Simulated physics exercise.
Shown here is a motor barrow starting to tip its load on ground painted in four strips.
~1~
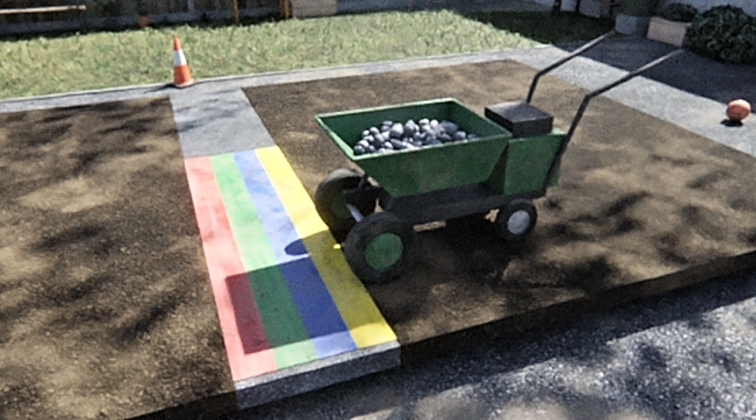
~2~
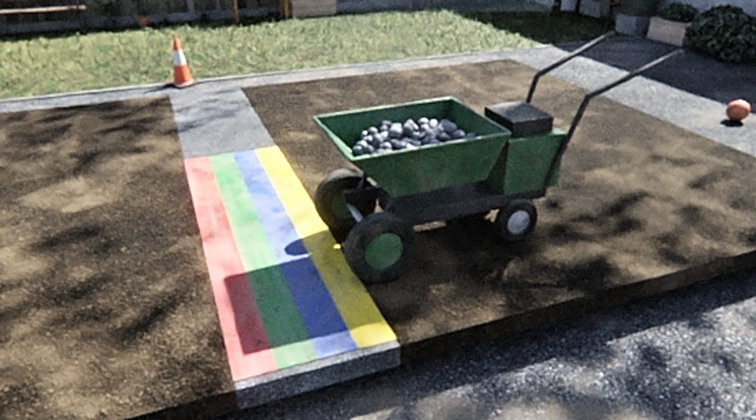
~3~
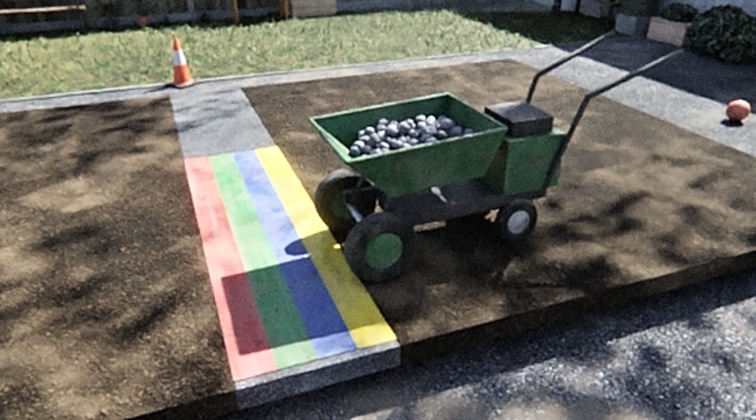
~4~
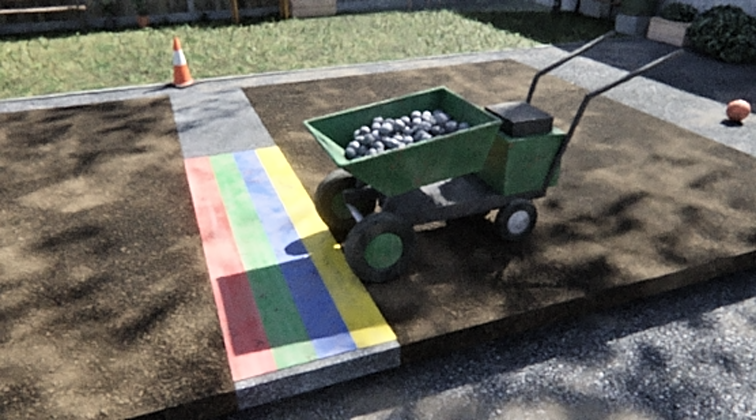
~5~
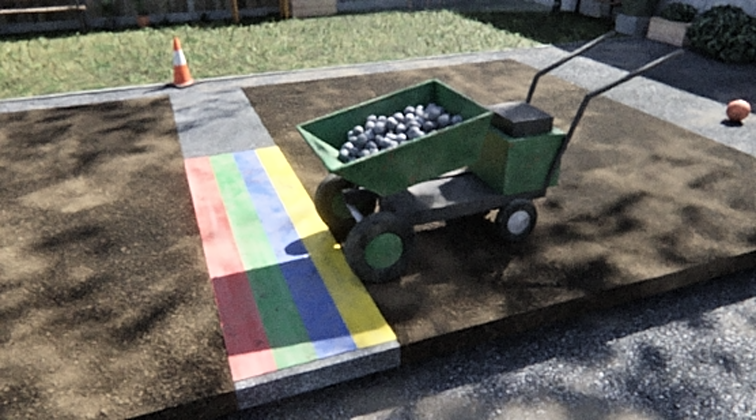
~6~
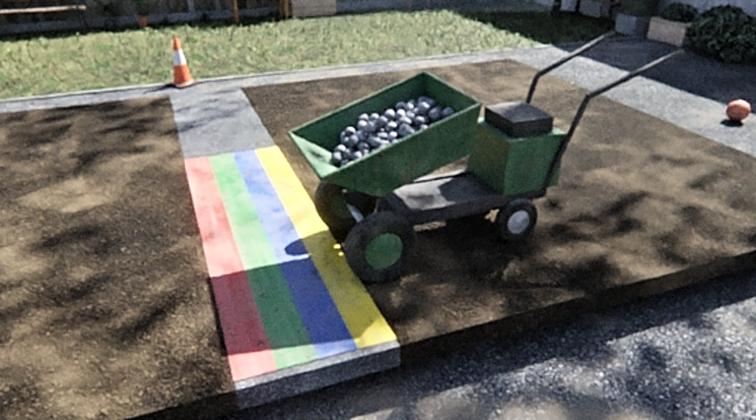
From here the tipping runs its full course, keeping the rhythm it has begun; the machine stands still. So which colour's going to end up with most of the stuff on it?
Most of it lands on red.
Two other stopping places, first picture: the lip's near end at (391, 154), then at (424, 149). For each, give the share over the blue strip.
First place: Around 20 per cent. Second place: Around 40 per cent.
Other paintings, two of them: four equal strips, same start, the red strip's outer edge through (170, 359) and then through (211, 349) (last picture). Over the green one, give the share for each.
Near 50 and then 30 in a hundred.
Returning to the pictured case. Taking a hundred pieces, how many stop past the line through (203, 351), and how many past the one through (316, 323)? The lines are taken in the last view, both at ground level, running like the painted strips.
About 10 % and 90 %.
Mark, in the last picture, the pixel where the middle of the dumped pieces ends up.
At about (226, 276).
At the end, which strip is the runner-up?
Next in line comes the green strip.
Soon after the last picture, skip tipped steeply; all in the skip.
A little later, skip tipped right over; about half in the skip; a small part over the green strip; about a quarter over the red strip; a stray few off the paint.
Later still, skip tipped right over; a small part in the skip; about a quarter over the green strip; about a third over the red strip; about a quarter off the paint.
At rest, skip tipped right over; a small part in the skip; none over the yellow strip; none over the blue strip; about a quarter over the green strip; about a third over the red strip; about a quarter off the paint.
